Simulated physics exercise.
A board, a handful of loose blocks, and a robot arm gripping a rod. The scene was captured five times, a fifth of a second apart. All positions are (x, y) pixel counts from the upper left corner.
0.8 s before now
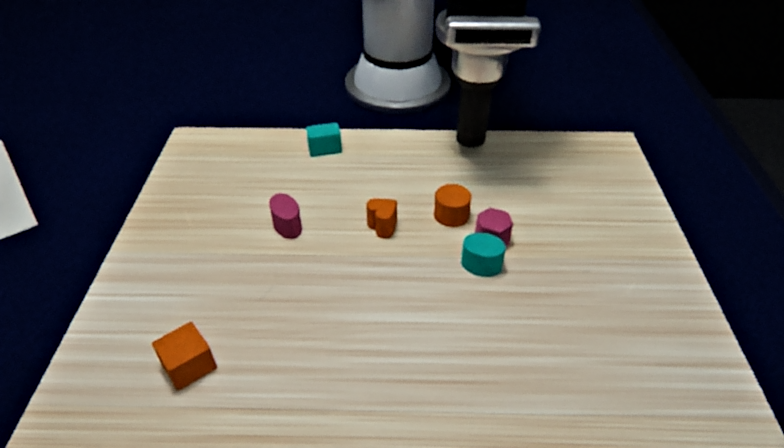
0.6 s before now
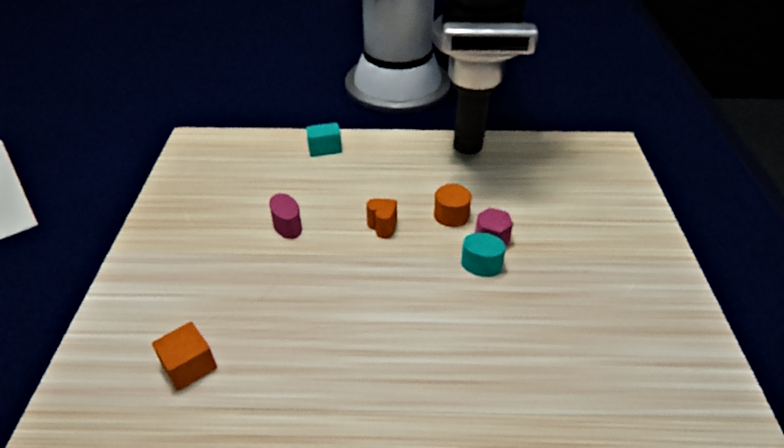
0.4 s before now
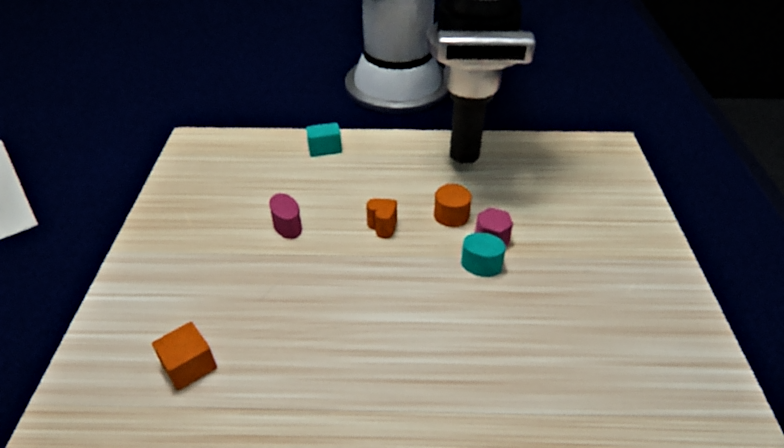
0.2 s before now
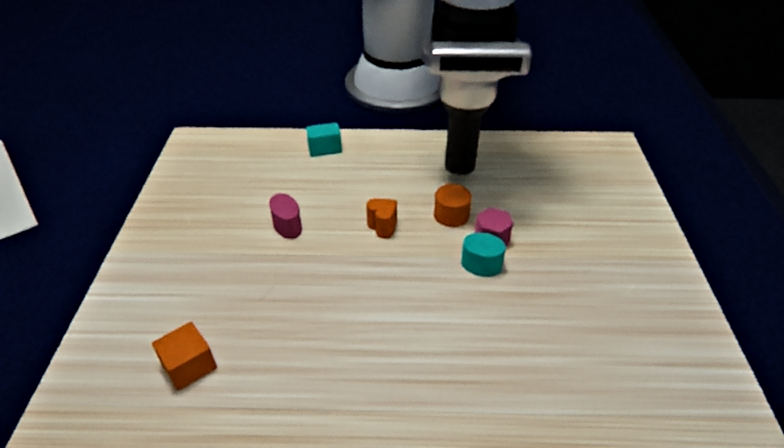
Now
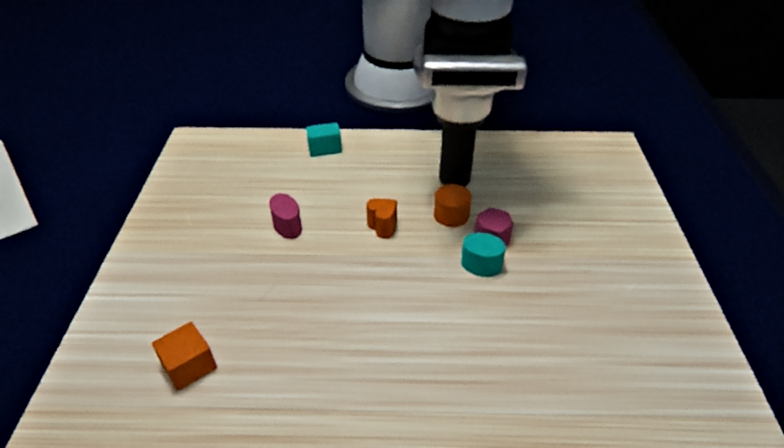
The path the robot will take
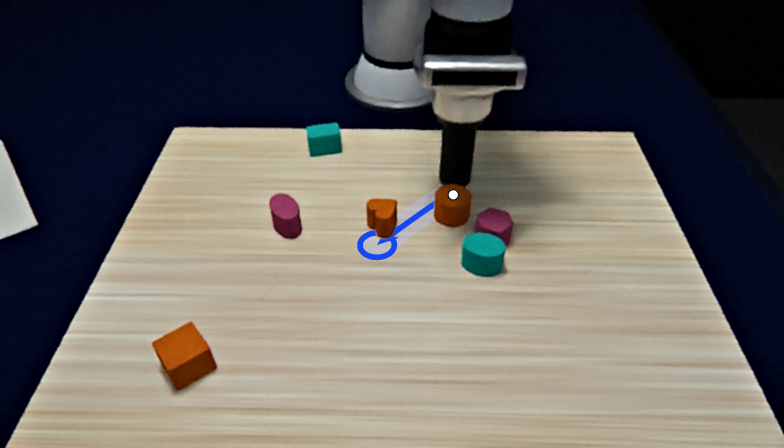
Robot arm gripping a dark rod, moving it slowly down and slightly left to the orange cylinder, while scattered blocks stay still.
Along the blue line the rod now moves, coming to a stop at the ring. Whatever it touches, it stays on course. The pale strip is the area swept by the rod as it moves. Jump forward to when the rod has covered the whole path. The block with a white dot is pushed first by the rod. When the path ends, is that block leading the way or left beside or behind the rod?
Answer: Slipped away.
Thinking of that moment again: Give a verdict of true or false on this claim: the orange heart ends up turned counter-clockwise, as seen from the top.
That claim is false.
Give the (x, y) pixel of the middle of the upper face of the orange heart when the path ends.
Around (350, 214).
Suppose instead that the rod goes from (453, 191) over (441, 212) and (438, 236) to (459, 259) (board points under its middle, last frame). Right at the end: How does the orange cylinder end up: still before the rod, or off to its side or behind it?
The rod will still be pushing it.
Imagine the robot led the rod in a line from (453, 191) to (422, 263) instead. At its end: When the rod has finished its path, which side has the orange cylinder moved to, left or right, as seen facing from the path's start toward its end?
Shifts left.
Drawn move, from (453, 191) to (377, 245); the dot is on the orange cylinder.
On the path given first. One third of the way, rod (429, 197); orange cylinder (447, 209).
Two thirds of the way, rod (404, 214); orange heart (374, 209); orange cylinder (446, 211).
At the end, rod (377, 234); orange heart (350, 214), turned 25° clockwise; orange cylinder (446, 211); pink hexagon still.
